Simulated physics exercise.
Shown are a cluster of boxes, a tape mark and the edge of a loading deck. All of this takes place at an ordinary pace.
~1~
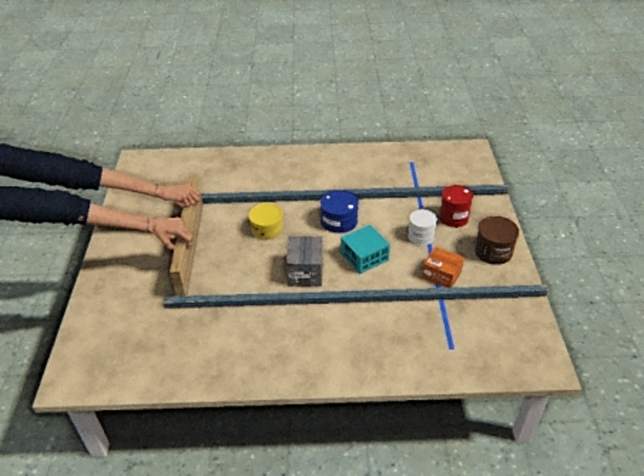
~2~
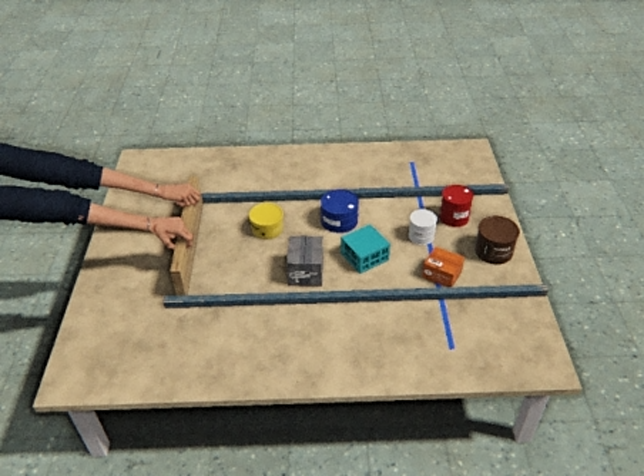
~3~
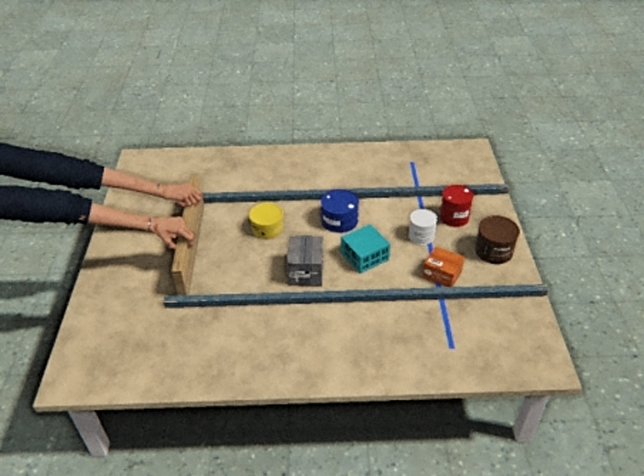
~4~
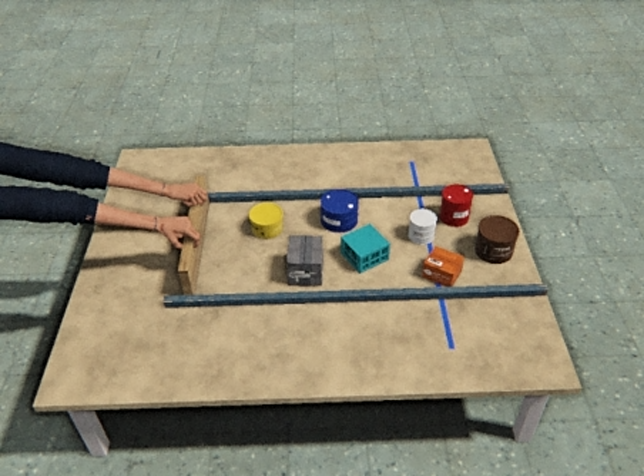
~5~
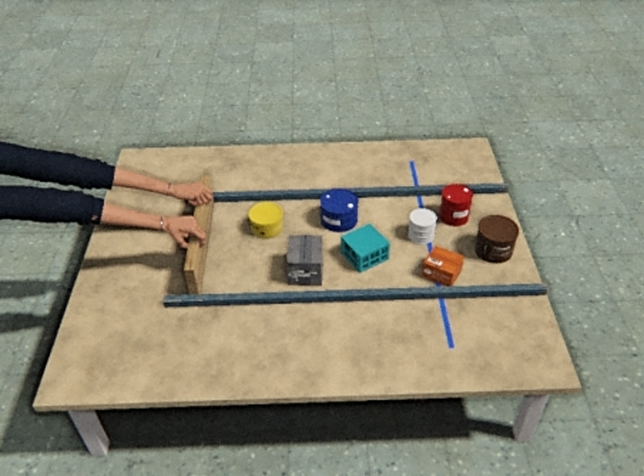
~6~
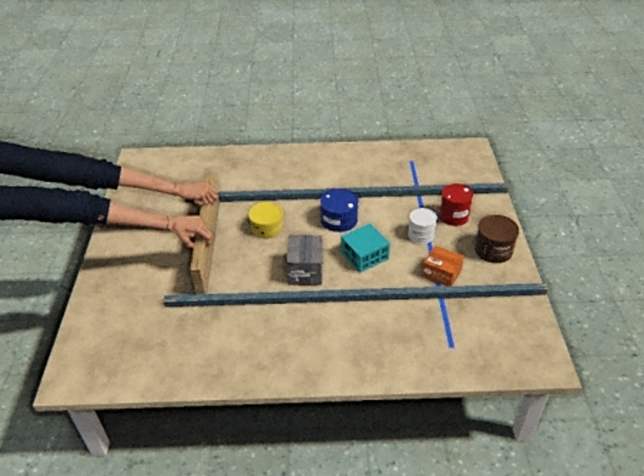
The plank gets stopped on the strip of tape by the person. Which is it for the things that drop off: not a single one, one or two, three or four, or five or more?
Nothing falls.
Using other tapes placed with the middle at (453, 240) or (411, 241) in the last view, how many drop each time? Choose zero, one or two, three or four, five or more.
For the first place I'd say either one or two, and for the second zero.
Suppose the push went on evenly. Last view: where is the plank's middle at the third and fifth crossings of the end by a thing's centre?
Earlier crossing: About (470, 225); later crossing: About (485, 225).
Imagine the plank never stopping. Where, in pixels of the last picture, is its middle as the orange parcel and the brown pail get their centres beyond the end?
Approx. (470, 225) / approx. (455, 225) for the other.
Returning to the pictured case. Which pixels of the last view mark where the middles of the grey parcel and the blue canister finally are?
The first near (455, 266), the second near (464, 197).
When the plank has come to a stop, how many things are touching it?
So the total is 2.
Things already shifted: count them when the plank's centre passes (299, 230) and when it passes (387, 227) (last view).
3, then 7.
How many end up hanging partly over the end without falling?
0 overhanging.
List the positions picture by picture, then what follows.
Brown pail (496, 240); red canister (456, 206); orange parcel (443, 268); plank (188, 235); tape (429, 242), in the first picture.
Red canister (456, 206); grey parcel (306, 261), in the second picture.
Orange parcel (443, 267); yellow pail (267, 221), in the third picture.
Brown pail (496, 240); blue canister (340, 211), in the fourth picture.
Red canister (456, 205); turquoise crate (365, 248), in the fifth picture.
Brown pail (496, 239); red canister (456, 205); orange parcel (443, 266); plank (206, 233); tape (429, 240), in the sixth picture.
Soon after, none off yet; brown pail at rest near (496, 239); red canister at rest near (456, 205); orange parcel at rest near (443, 266).
At rest, the number that fall off is zero.
